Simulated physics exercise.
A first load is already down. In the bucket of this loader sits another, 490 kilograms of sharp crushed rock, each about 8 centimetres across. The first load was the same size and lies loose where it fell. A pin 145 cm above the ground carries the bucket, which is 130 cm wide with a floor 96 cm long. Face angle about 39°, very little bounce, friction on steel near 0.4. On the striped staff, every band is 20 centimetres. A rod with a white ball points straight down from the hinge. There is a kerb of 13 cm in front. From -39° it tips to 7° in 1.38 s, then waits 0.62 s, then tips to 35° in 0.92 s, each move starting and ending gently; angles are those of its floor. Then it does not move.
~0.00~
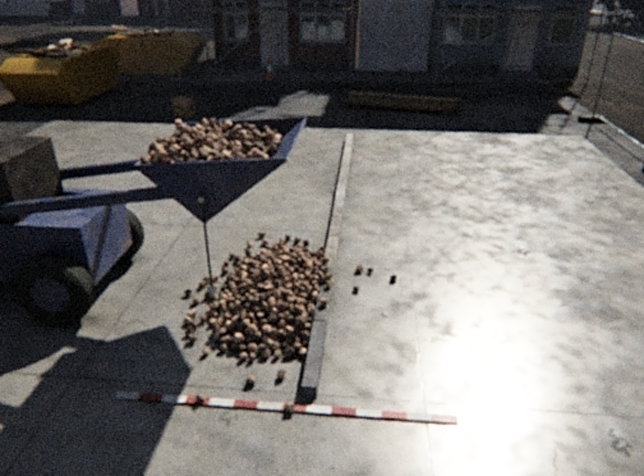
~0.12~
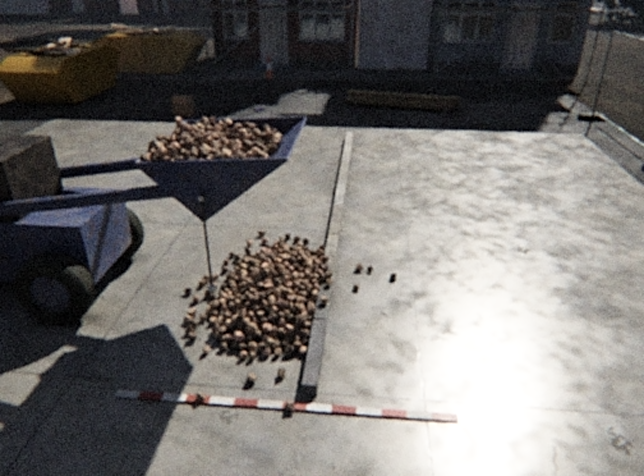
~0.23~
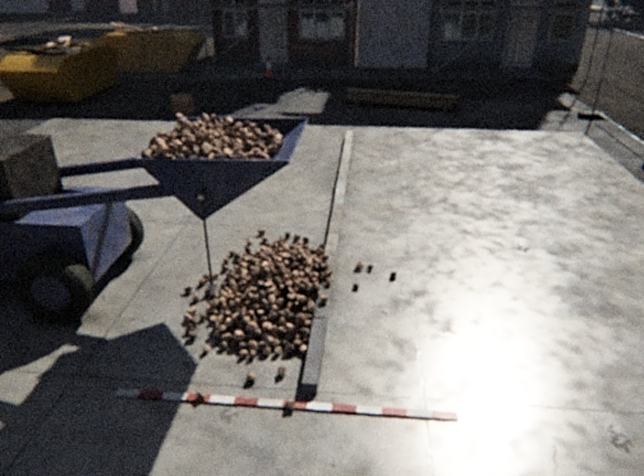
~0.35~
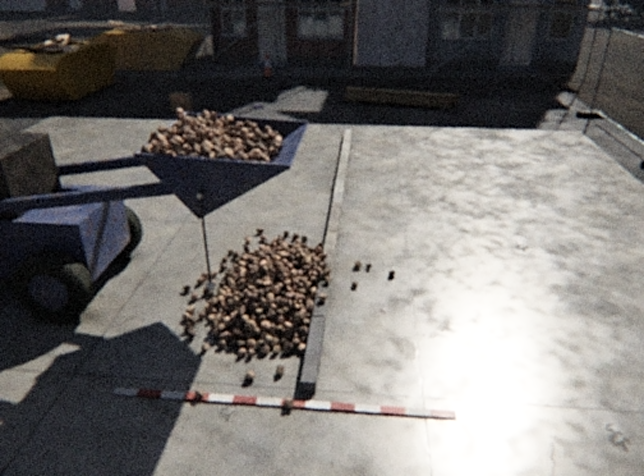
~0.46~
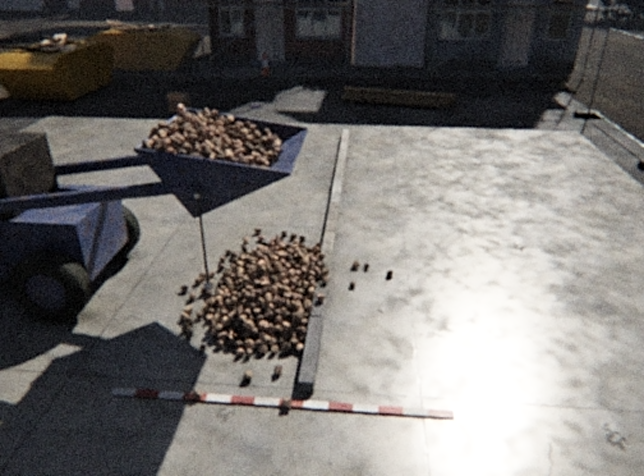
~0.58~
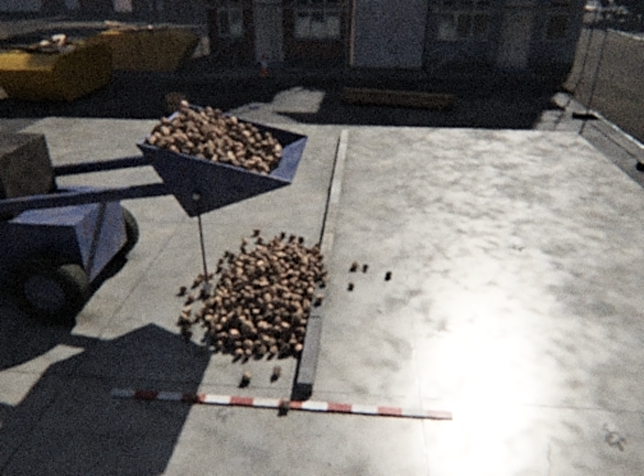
On a sunlit concrete yard with yellow skips behind, a blue loader at left holds a bucket heaped with brown stones above a loose pile beside a low kerb. The bucket slowly tilts forward, its right-hand lip lowering, and the stones shift slightly inside while the pile below stays still.
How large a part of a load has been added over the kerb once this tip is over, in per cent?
Around 67 per cent is added.
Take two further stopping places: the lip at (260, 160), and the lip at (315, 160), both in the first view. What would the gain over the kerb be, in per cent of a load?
About 40 and 95 per cent.
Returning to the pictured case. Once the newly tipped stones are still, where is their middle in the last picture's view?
They end up centred around (340, 289).
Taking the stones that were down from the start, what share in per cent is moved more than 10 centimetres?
Roughly 0 percent.
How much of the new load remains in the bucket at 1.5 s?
It holds some 100 percent.
After 1.0 s the floor is at -0°; in per cent of one load, 100 in the bucket, 99 on this side of the kerb, 1 over the kerb; the foremost stones are at (344, 277).
After 1.5 s the floor is at 7°; in per cent of one load, 100 in the bucket, 99 on this side of the kerb, 1 over the kerb; the foremost stones are at (344, 277).
After 3.4 s the floor is at 35°; in per cent of one load, 28 in the bucket, 151 on this side of the kerb, 20 over the kerb; the foremost stones are at (373, 294).
After 6.2 s the floor is at 35°; in per cent of one load, 0 in the bucket, 132 on this side of the kerb, 68 over the kerb; the foremost stones are at (437, 308). Net gain over the kerb, 67.
